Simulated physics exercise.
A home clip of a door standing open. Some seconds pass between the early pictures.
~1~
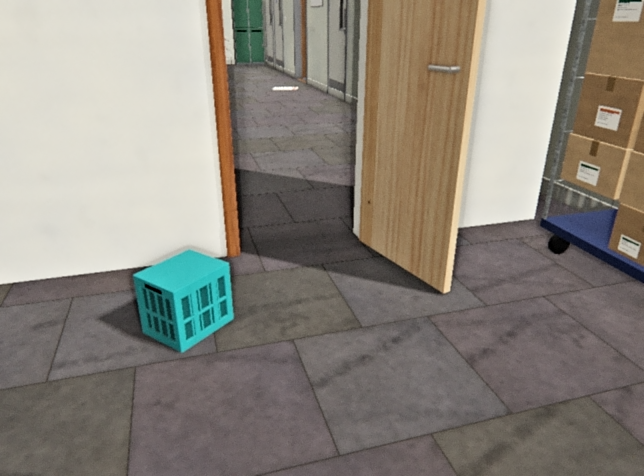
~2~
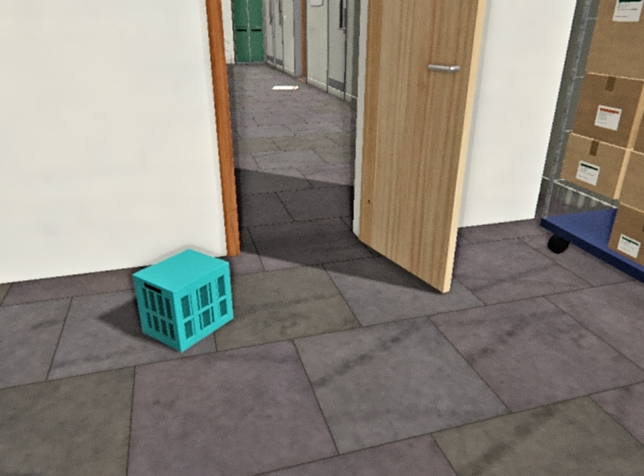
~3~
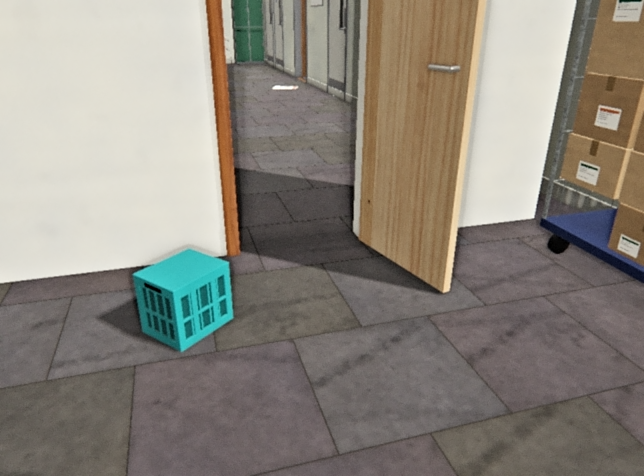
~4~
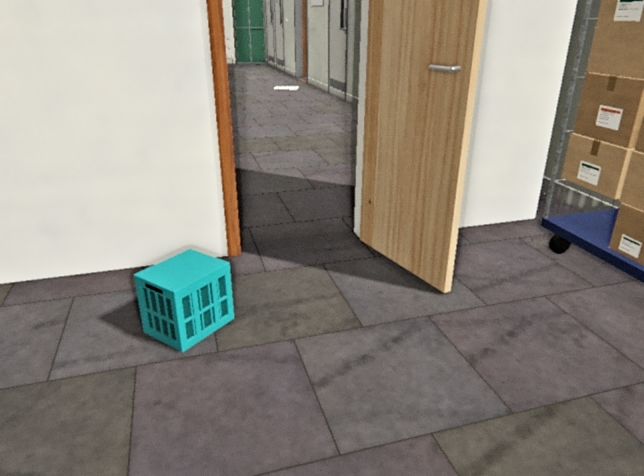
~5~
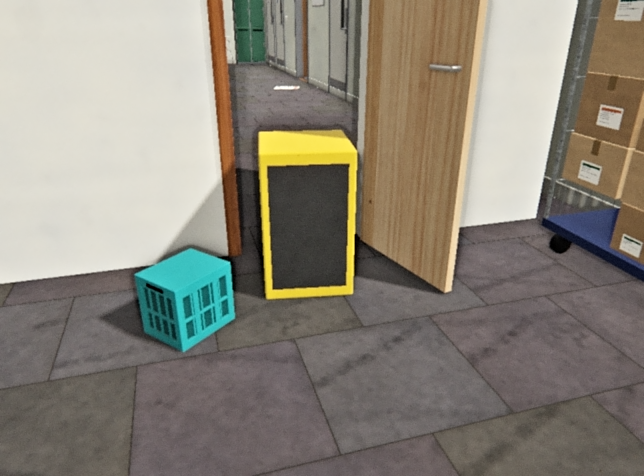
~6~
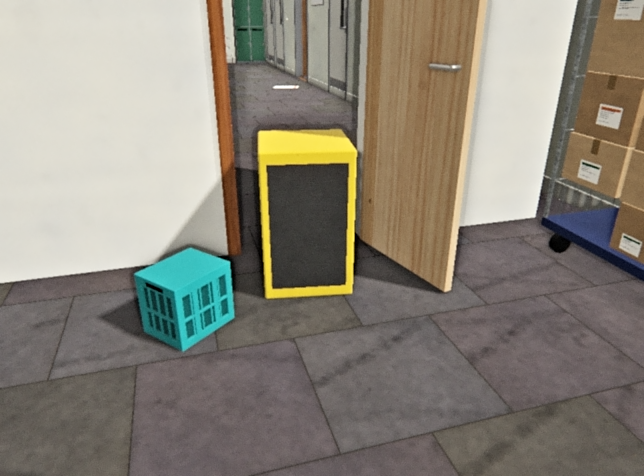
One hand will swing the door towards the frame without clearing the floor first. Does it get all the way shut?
The door is blocked.
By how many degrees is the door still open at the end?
About 65°.
Then, 0.50 s after the last picture, door 95° open.
Then, 0.80 s after the last picture, door 84° open.
Then, 1.10 s after the last picture, door 72° open.
At rest, door 67° open; both in place. Seen from the same camera at the end, yellow appliance near (305, 212).
